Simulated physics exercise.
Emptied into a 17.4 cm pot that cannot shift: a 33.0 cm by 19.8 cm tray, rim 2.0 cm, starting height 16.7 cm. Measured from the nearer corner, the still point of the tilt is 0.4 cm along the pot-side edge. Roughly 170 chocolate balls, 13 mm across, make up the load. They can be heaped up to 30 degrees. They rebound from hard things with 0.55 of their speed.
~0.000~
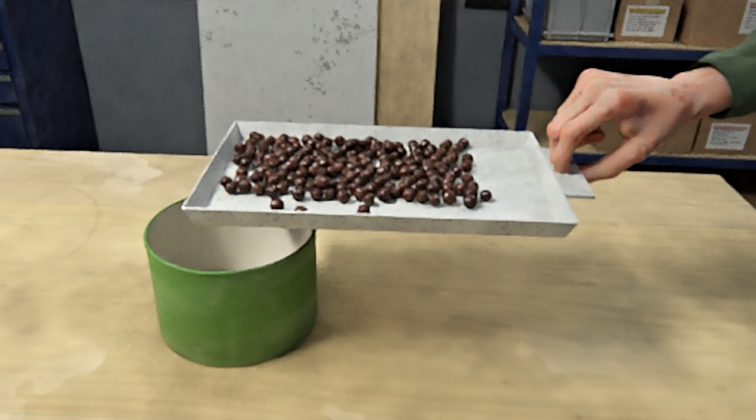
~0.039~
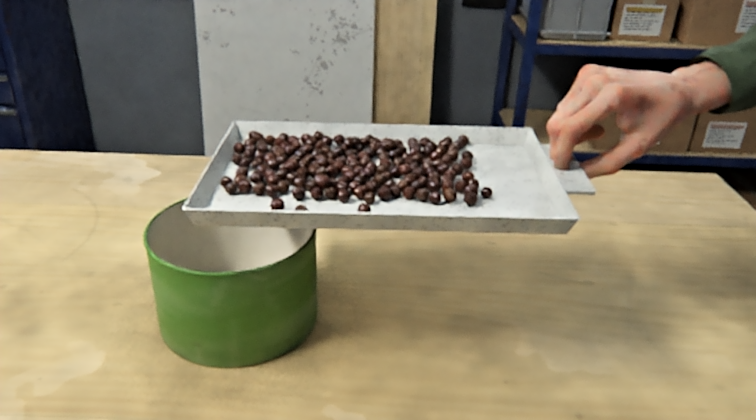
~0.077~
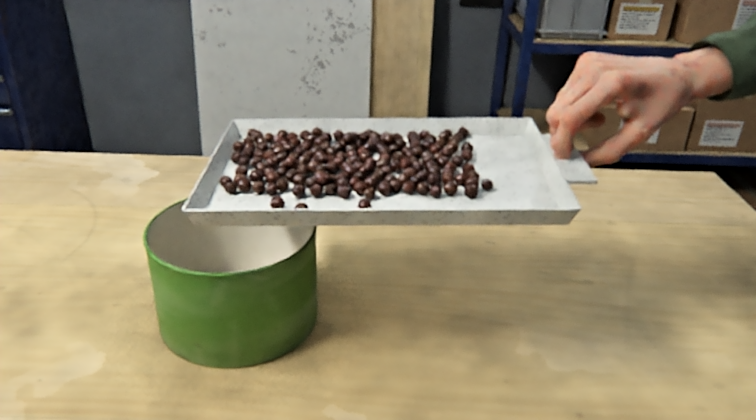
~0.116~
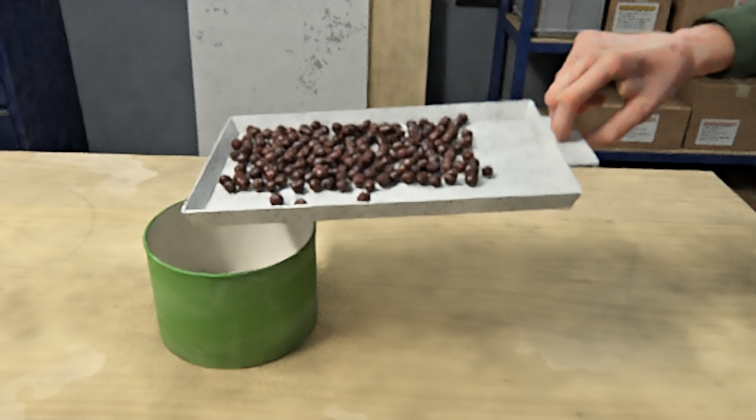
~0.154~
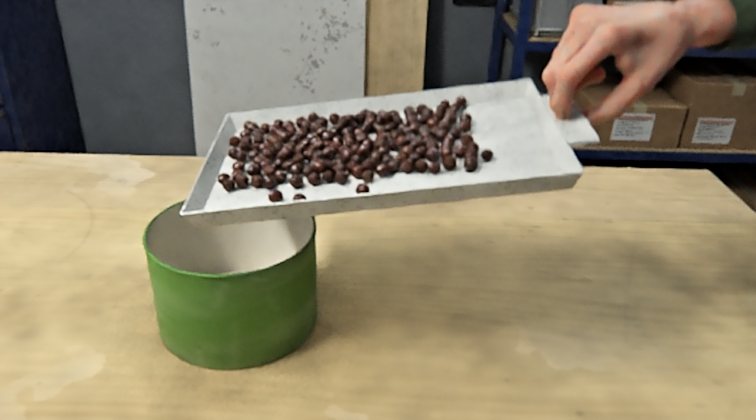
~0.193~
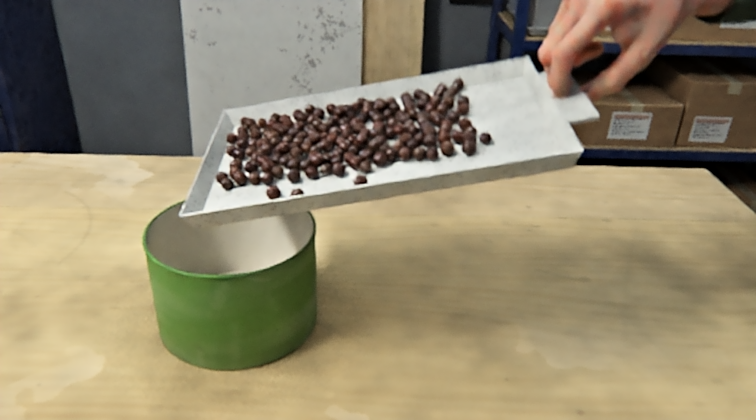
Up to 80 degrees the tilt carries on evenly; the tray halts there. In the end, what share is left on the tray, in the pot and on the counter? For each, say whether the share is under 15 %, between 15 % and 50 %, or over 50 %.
Left on the tray: Under 15 %; pot: Under 15 %; counter: Over 50 %.
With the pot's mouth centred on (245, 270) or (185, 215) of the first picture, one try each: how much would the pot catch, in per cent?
In order, about 15 and about 30 per cent.
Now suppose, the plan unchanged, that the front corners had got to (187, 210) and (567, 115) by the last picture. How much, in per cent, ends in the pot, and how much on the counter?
Pot 20; counter 80.
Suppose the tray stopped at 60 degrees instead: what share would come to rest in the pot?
The pot would get around 15 per cent.
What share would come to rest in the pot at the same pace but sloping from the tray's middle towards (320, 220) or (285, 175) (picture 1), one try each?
0 and 55 %.
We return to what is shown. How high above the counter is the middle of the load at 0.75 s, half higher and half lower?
About 22 cm.
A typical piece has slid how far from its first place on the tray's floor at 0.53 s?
Roughly 7 cm.
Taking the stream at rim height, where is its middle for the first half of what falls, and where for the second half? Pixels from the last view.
Roughly (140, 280) to begin with, later roughly (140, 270).
After 0.53 s, tilt 46 degrees; the tray holds 100 %, the pot 0 %.
After 0.75 s, tilt 68 degrees; the tray holds 80 %, the pot 0 %.
After 1.09 s, tilt 80 degrees; the tray holds 10 %, the pot 5 %.
At rest (2.3 s), tray 0 %, pot 10 %, counter 90 %.
